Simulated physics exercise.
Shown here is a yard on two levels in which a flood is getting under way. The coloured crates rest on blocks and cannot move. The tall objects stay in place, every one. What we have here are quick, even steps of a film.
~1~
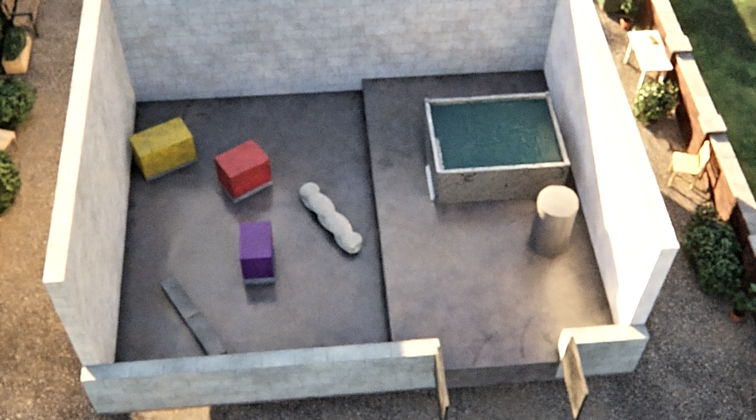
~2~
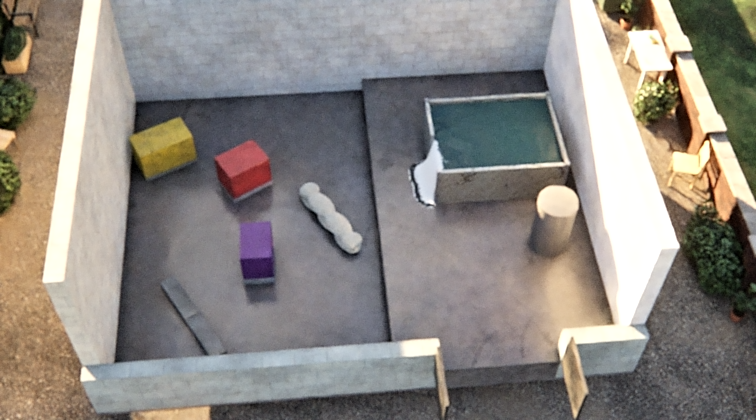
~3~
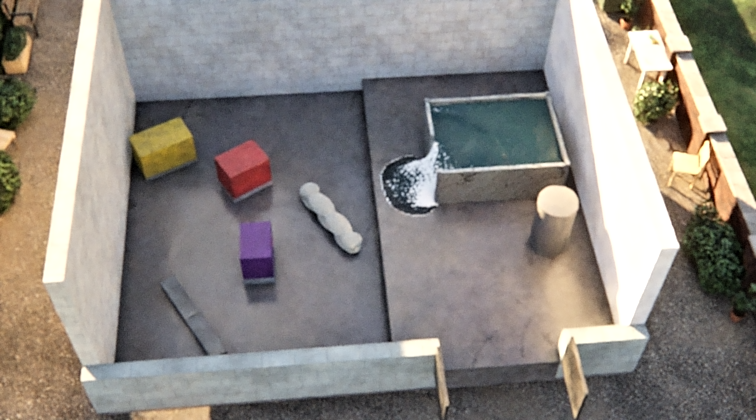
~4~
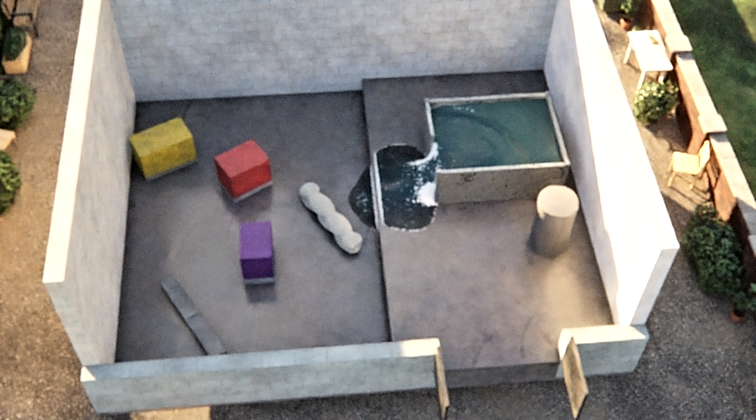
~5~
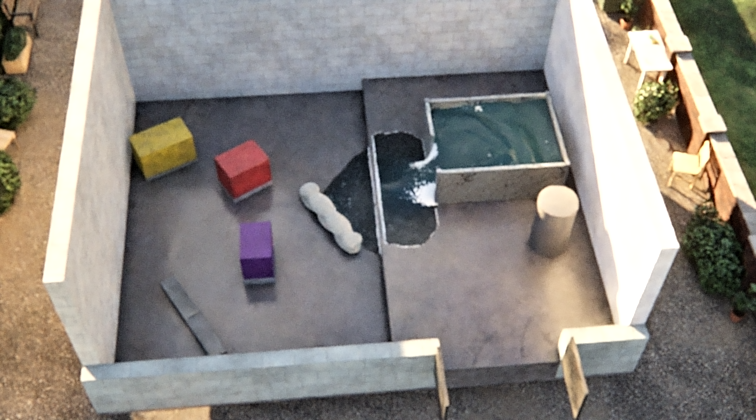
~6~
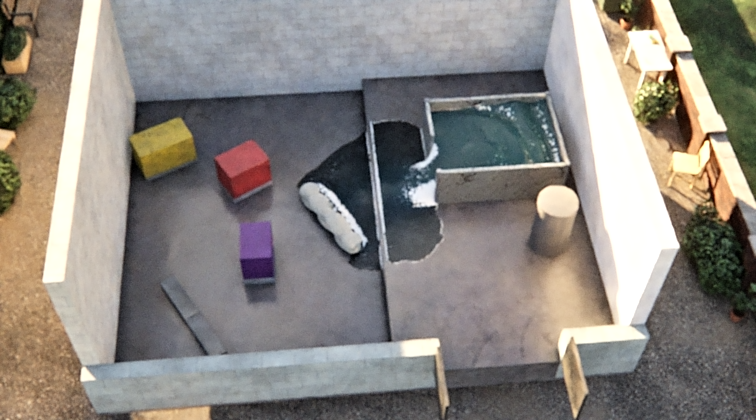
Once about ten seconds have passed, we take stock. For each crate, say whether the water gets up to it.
At the end, the purple crate is spared; the yellow crate is hit by the water; the red crate is hit by the water.
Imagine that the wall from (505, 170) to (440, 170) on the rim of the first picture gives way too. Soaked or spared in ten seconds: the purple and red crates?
The purple one is untouched; the red one is untouched.
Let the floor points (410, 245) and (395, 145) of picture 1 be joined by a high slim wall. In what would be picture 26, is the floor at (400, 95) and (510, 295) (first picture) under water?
In order, I'd call them inundated and inundated.
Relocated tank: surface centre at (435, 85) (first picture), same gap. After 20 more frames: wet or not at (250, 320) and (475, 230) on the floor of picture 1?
The first is wetted, and then the second is not reached.
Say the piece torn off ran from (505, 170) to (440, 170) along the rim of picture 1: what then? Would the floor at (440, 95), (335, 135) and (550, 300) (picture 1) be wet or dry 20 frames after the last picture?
Spot one: Spared by the leak. Spot two: Spared by the leak. Spot three: Reached by the flood.
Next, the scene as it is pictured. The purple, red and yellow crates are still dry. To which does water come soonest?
It's the red-painted one.
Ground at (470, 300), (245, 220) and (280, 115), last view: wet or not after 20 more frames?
Going through them in order, I'd say clear, drenched and drenched.
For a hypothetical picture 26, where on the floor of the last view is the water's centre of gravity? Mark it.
Centre of the water: Near (380, 178).
A moment on, water covers 20 % of the floor; the purple crate not reached, the yellow crate not reached, the red crate water round its plinth.
Next, water covers 35 % of the floor; the purple crate water round its plinth, the yellow crate water round its plinth, the red crate water round its plinth.
Then, water covers 45 % of the floor; the purple crate water round its plinth, the yellow crate water round its plinth, the red crate water round its plinth.
Later, water covers 55 % of the floor; the purple crate water round its plinth, the yellow crate water round its plinth, the red crate water round its plinth.
In the end, water covers 60 % of the floor; the purple crate stayed above the water, the yellow crate was topped, the red crate was topped.
